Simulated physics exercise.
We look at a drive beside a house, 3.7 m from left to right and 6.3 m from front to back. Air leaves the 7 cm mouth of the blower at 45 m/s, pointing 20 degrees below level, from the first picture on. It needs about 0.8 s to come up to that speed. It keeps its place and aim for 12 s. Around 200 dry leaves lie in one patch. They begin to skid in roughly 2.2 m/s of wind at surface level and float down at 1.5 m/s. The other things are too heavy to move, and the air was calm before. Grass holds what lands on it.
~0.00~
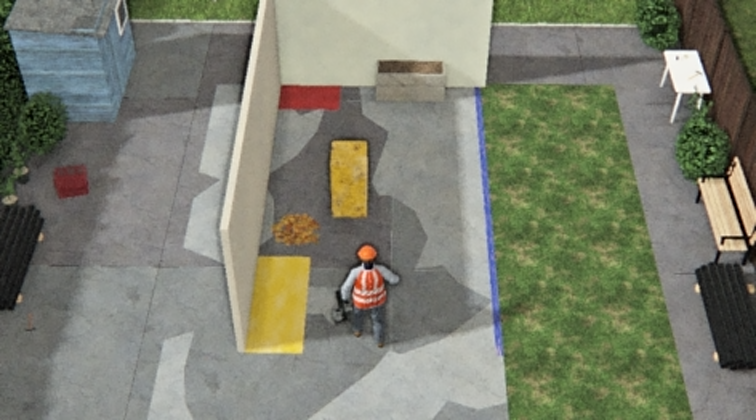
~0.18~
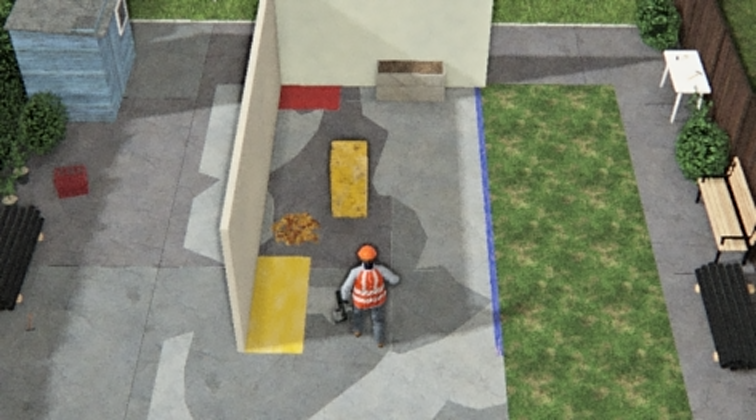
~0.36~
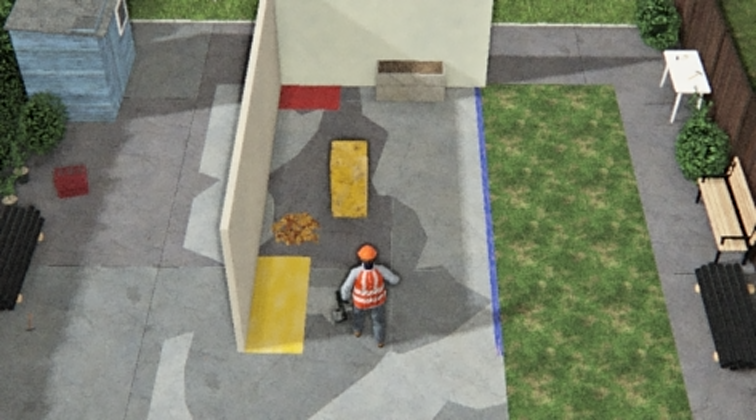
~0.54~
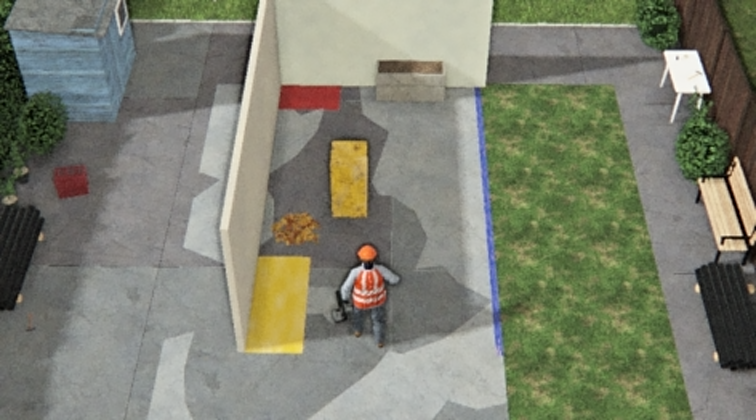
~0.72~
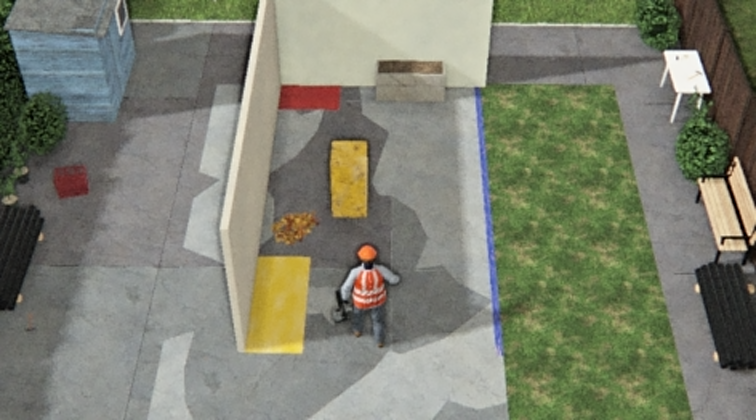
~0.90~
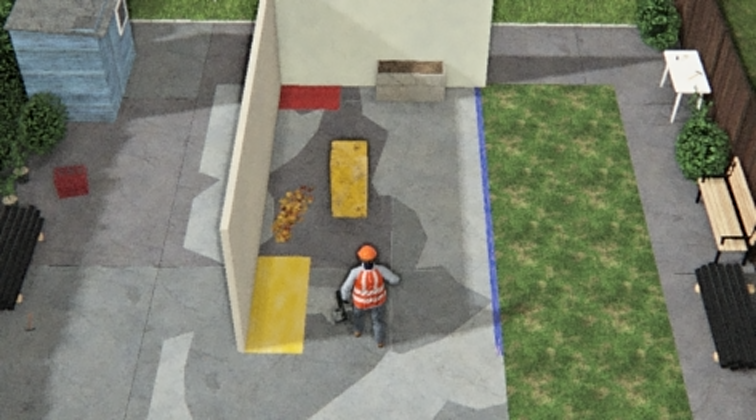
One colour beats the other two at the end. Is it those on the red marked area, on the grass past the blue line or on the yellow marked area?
The biggest group is at the red one.
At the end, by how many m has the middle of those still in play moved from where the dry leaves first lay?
About 3.6 m.
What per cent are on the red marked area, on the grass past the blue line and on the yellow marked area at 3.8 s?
About 50 % red, 0 % blue, 0 % yellow.
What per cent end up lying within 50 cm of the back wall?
Some 90 per cent.
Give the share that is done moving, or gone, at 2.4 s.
About 0 %.
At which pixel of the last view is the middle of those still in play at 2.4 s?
Near (275, 149).
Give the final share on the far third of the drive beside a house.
About 100 %.
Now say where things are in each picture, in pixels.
The middle of the dry leaves is near (297, 229), none has stirred yet and the mouth of the blower is at (338, 293), in the first picture.
The middle of the dry leaves is near (297, 229), none has stirred yet, the blue line is centred on (490, 204), the yellow marked area is centred on (279, 303) and the red marked area is centred on (310, 97), in the second picture.
The middle of the dry leaves is near (297, 229), none has stirred yet, the top of a bin is at (349, 154) and the top of a planter is at (411, 67), in the third picture.
The middle of the dry leaves is near (297, 229) and none has stirred yet, in the fourth picture.
The middle of the dry leaves is near (296, 226), the farthest in sight from the blower is at (284, 218) and about 20 % have left their places, in the fifth picture.
The middle of the dry leaves is near (289, 217), the farthest in sight from the blower is at (314, 188) and about 70 % have left their places, in the sixth picture.
After 2.4 s the count stands so, 0 % are on the grass past the blue line, 0 % on the yellow marked area and 6 % on the red marked area; the middle of those still in play is near (275, 149).
After 3.8 s the count stands so, 0 % are on the grass past the blue line, 0 % on the yellow marked area and 50 % on the red marked area; the middle of those still in play is near (281, 107).
After 6.6 s the count stands so, 0 % are on the grass past the blue line, 0 % on the yellow marked area and 92 % on the red marked area; the middle of those still in play is near (283, 95).
After 12.0 s, at the end, 0 % are on the grass past the blue line, 0 % on the yellow marked area and 100 % on the red marked area; the middle of those still in play is near (287, 90).
